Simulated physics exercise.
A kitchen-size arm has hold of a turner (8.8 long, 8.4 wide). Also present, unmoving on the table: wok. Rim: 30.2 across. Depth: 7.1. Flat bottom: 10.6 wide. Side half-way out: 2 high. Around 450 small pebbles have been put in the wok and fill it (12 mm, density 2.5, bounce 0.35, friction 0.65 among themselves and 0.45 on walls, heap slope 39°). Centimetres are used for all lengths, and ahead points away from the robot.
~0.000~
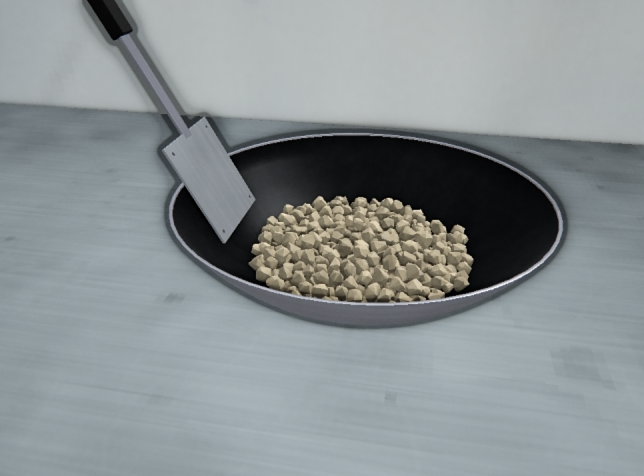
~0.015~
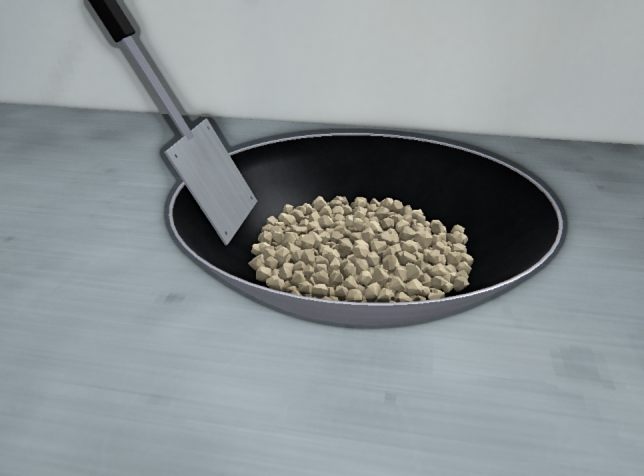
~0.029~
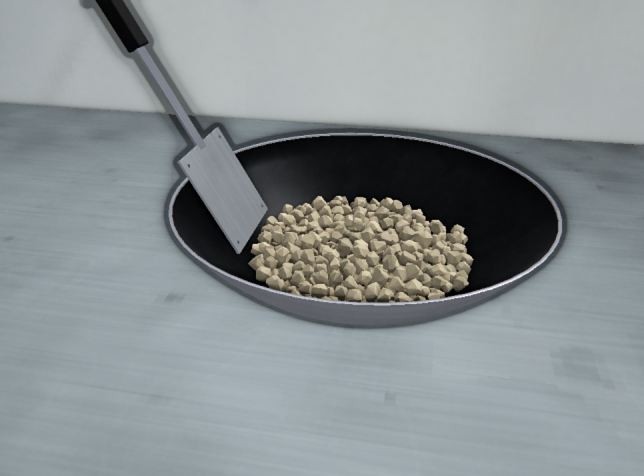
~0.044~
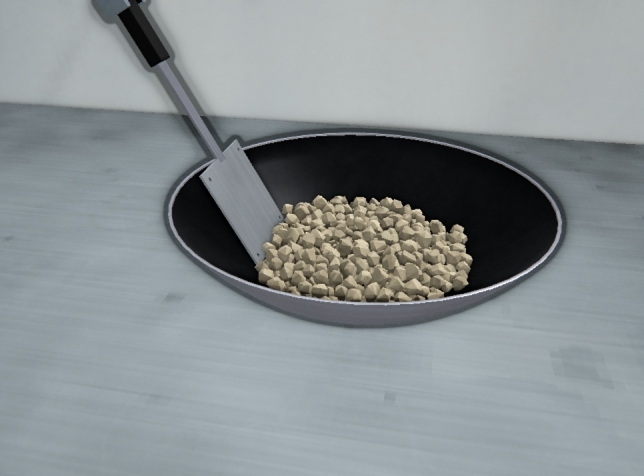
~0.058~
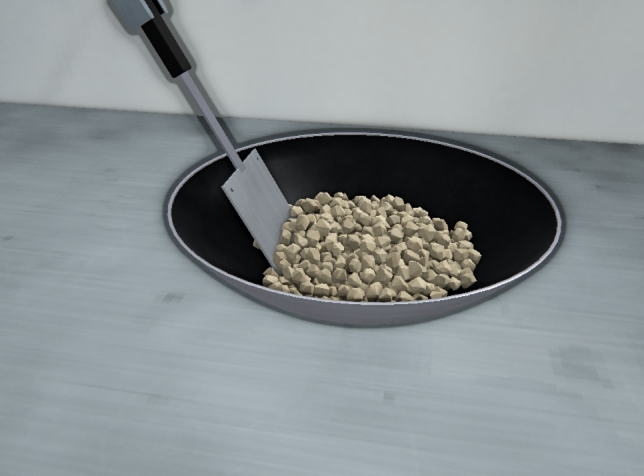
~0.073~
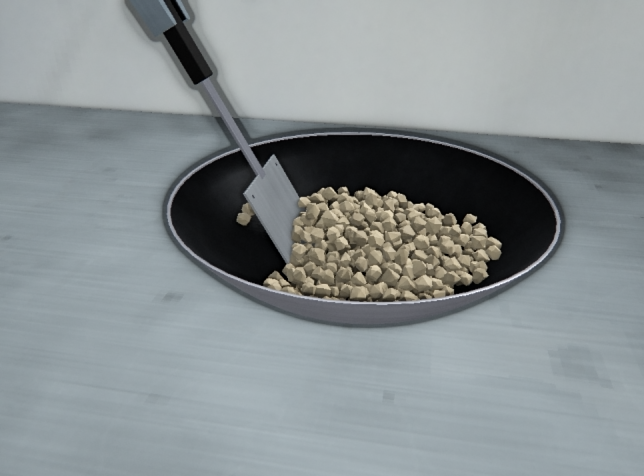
A metal turner held by a robot arm slid down and right into a black wok of small tan pebbles, pushing the heap a little to the right as a few pebbles slipped behind its blade.
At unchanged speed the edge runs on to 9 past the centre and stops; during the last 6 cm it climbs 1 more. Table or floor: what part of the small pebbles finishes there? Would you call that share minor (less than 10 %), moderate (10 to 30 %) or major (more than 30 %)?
I would call it major.
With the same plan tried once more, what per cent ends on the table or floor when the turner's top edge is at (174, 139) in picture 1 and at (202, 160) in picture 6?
About 20 per cent.
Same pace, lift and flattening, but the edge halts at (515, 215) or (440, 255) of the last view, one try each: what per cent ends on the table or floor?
Close to 55 and close to 25 per cent, respectively.
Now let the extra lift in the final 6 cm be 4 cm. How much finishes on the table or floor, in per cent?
It comes to near 35 percent.
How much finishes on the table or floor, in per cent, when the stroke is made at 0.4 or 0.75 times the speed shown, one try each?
Estimates, in order: 20 % and 30 %.
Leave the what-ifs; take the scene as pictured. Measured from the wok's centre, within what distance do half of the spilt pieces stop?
30 cm or so.
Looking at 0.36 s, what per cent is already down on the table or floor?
It is near 10 percent.
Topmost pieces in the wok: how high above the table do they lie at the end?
6.5 cm.
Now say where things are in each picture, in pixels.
Turner top edge at (185, 132), sloping 61°; upper third of the load around (360, 240), from x 255 to 465, top at y 200; 453 in the wok, in the first picture.
Turner top edge at (187, 134), sloping 61°; upper third of the load around (360, 240), from x 255 to 465, top at y 200, in the second picture.
Turner top edge at (199, 143), sloping 61°; upper third of the load around (360, 240), from x 255 to 465, top at y 200, in the third picture.
Turner top edge at (219, 156), sloping 61°; upper third of the load around (360, 239), from x 265 to 465, top at y 200, in the fourth picture.
Turner top edge at (240, 166), sloping 61°; upper third of the load around (364, 236), from x 260 to 475, top at y 200, in the fifth picture.
Turner top edge at (260, 173), sloping 61°; upper third of the load around (375, 230), from x 245 to 495, top at y 190; 453 in the wok, in the sixth picture.
After 0.11 s, sloping 61°, highest piece 9 above the table; 453 in the wok.
After 0.14 s, sloping 61°, highest piece 13 above the table; 445 in the wok, 8 on the blade or in flight.
After 0.36 s, sloping 61°, highest piece 14 above the table; 264 in the wok, 38 on the table or floor, 151 on the blade or in flight.
After 1.41 s, sloping 61°, highest piece 8 above the table; 262 in the wok, 191 on the table or floor.
At rest, 262 in the wok, 191 on the table or floor. That is 42 % on the table or floor.
